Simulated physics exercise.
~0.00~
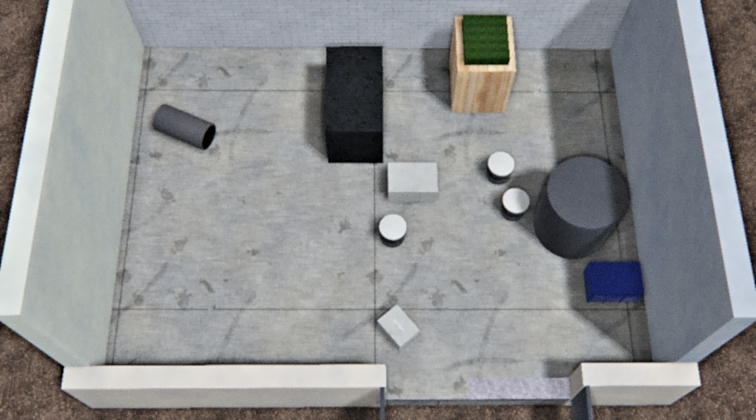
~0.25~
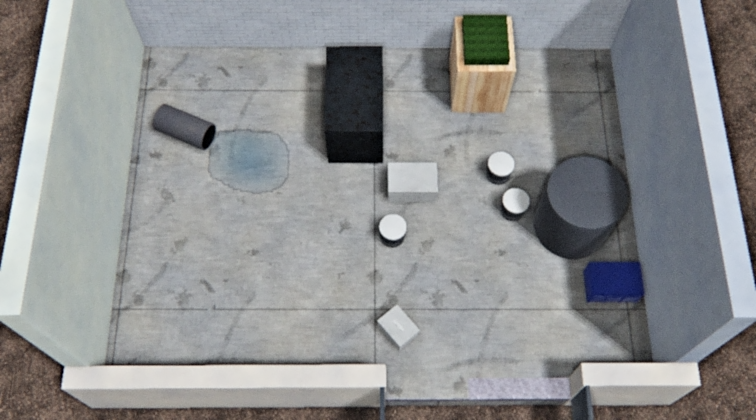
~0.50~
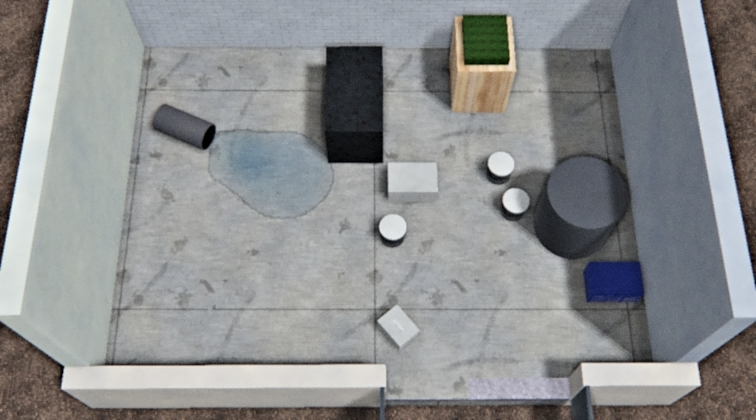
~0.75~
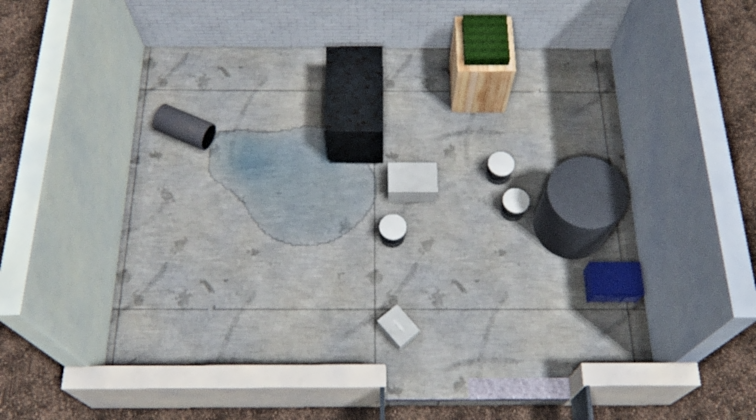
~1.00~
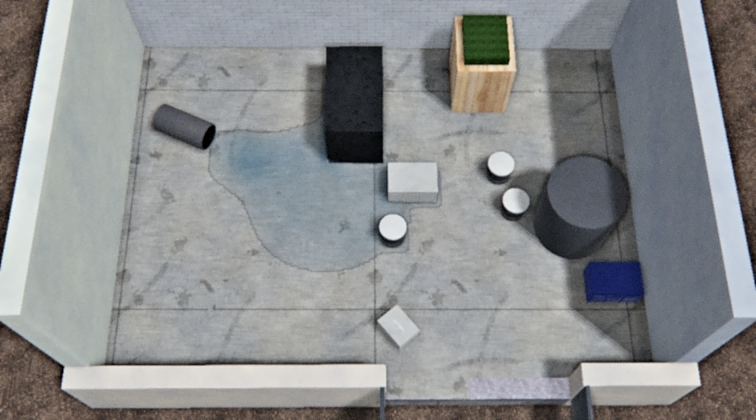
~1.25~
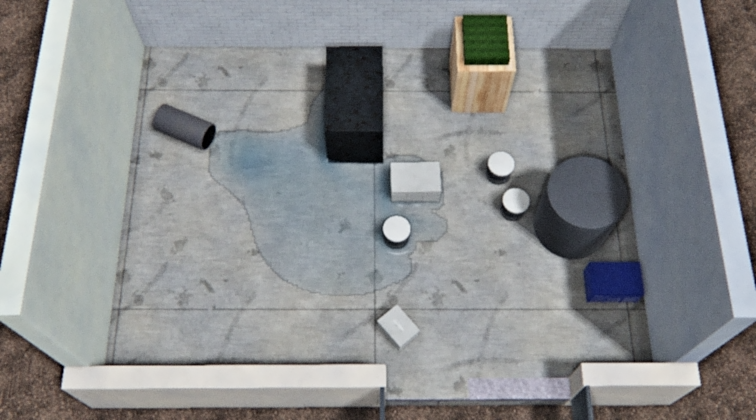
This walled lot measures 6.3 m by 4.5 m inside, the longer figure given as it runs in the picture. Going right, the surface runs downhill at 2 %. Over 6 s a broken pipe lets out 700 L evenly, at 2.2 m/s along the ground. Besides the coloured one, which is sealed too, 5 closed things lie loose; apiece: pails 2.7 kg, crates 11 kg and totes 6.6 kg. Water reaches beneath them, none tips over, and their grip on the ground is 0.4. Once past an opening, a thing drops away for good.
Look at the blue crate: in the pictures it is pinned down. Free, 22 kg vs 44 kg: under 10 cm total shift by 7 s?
Honestly, you need the heavy one.
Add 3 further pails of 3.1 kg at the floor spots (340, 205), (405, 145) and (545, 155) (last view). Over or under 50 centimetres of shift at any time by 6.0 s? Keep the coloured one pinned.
In that order: Past it, under, short of it.
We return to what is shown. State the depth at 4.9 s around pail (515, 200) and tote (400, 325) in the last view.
2 and 3 cm.
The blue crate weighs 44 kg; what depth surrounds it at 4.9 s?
7 cm, roughly.
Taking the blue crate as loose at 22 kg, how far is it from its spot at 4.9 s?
Roughly 0 cm.
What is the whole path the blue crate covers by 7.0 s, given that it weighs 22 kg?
Close to 40 centimetres all told.
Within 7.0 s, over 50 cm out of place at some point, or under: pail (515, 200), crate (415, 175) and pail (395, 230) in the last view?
Result by item: Stays closer; goes farther; goes farther.
After 1.8 s the blue crate would be 0 cm from its start with 22 kg and 0 cm from its start with 44 kg; 0 cm of water round it then.
After 3.1 s the blue crate would be 0 cm from its start with 22 kg and 0 cm from its start with 44 kg; 2 cm of water round it then.
After 4.9 s the blue crate would be 1 cm from its start with 22 kg and 0 cm from its start with 44 kg; 7 cm of water round it then.
After 7.0 s the blue crate would be 35 cm from its start with 22 kg and 0 cm from its start with 44 kg; 9 cm of water round it then.
